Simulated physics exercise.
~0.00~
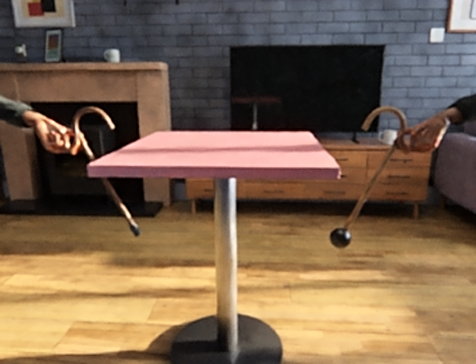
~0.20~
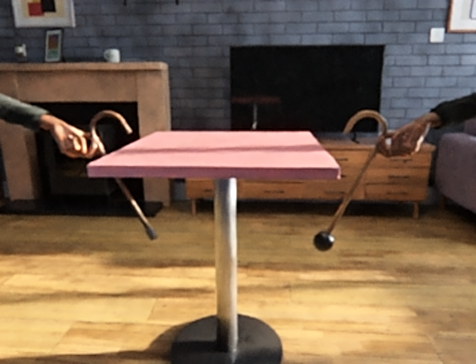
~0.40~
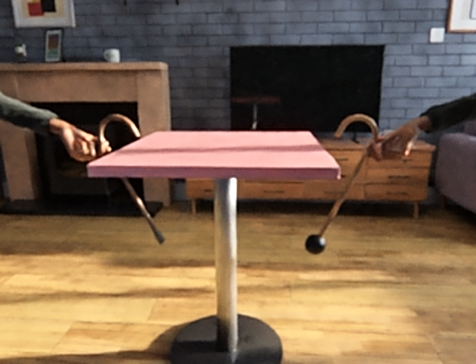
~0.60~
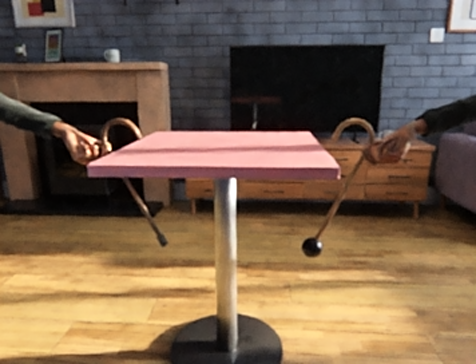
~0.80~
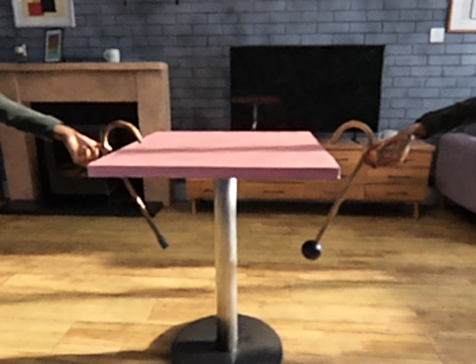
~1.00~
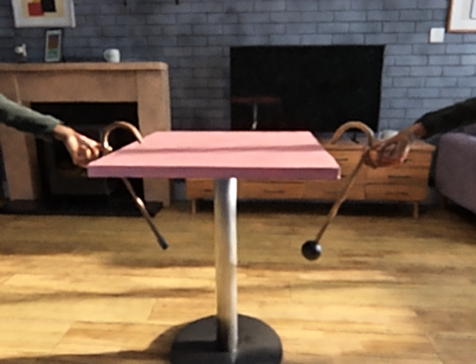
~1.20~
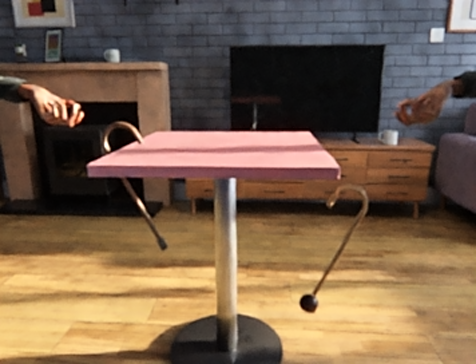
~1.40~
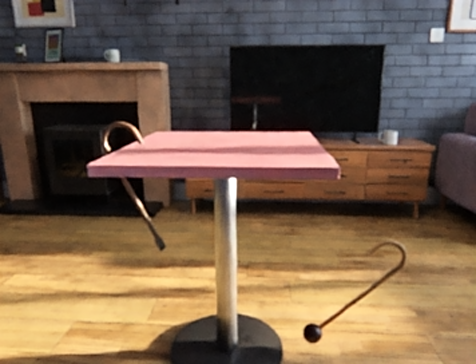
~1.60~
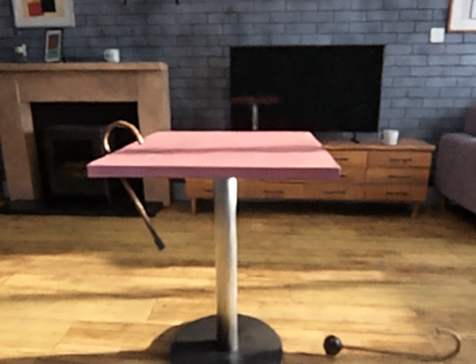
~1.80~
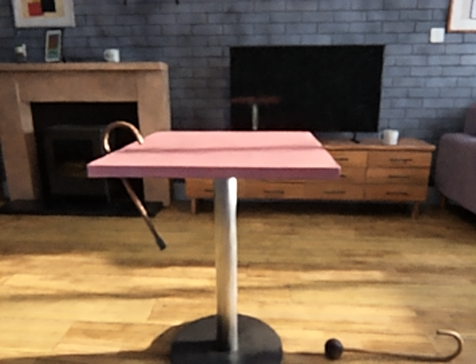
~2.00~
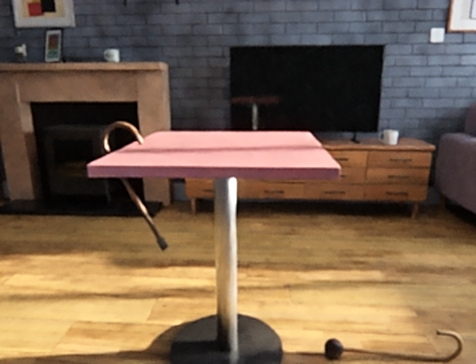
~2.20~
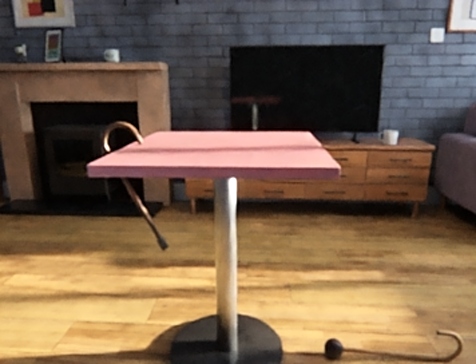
Two hands release hooked sticks at a pink table; the right falls, the left hangs.
